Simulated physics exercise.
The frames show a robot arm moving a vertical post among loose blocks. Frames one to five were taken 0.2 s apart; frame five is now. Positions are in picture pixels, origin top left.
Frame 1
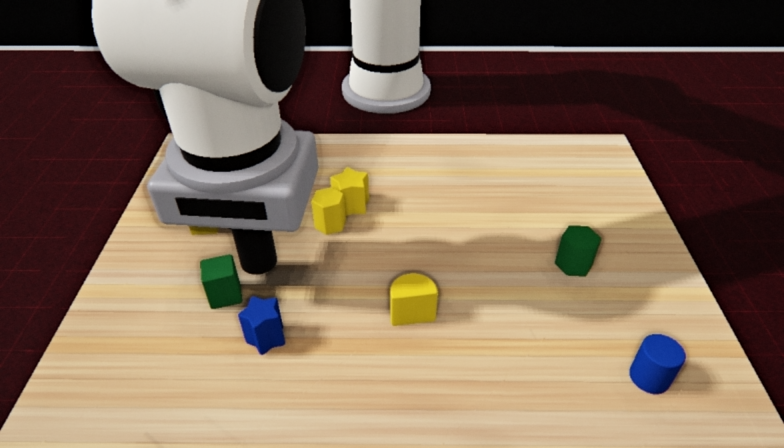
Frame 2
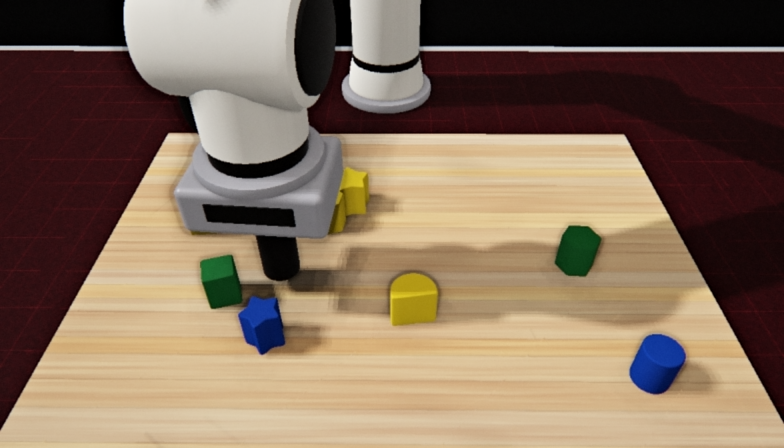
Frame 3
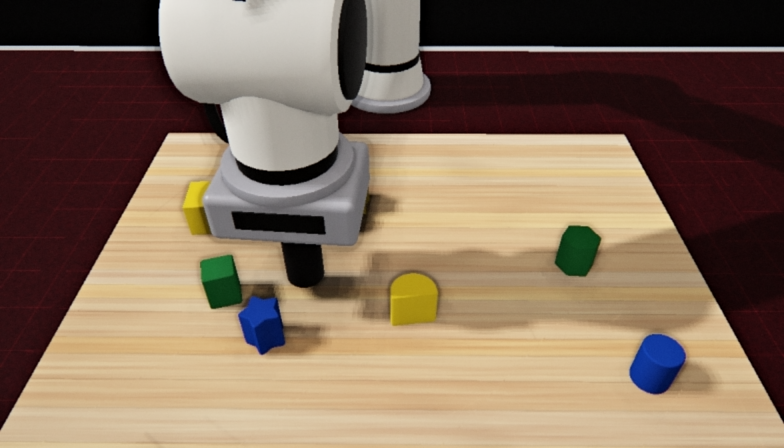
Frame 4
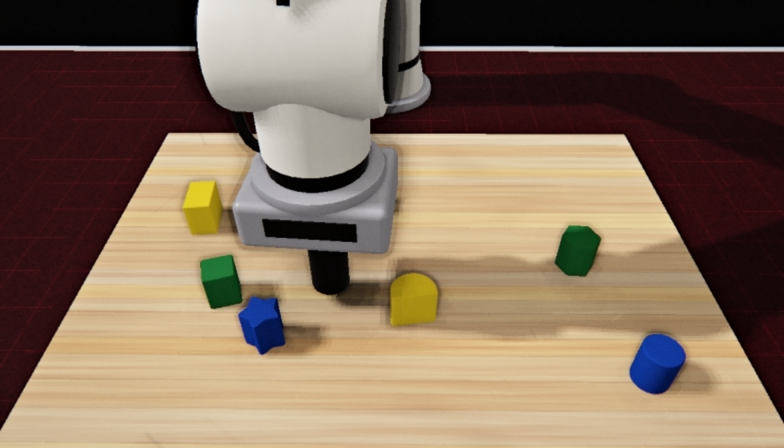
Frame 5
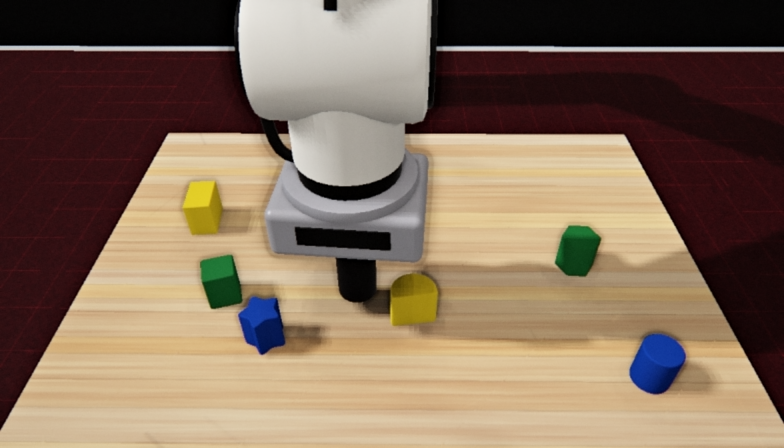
On a pale wooden table scattered with yellow, green and blue blocks, a white robot arm moved its black post steadily right and slightly nearer, closing in beside the yellow half-round block while the blocks stayed still.
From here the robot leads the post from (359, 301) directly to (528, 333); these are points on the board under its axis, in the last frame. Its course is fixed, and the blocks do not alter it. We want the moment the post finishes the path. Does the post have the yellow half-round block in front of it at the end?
Yes
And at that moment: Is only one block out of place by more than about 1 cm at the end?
Yes, that is what happens.
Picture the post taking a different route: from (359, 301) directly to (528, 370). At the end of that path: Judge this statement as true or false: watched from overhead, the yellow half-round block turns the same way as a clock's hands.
That statement is not accurate.
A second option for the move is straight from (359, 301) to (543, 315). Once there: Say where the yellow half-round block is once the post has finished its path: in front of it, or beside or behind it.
The yellow half-round block is left behind or beside.
The first path, step by step. One third of the way, post (414, 300); yellow half-round block (455, 291).
Two thirds of the way, post (472, 310); yellow half-round block (516, 299), turned 20° anticlockwise.
At the end, post (531, 320); blue star-shaped block still; yellow half-round block (574, 301), turned 50° anticlockwise.
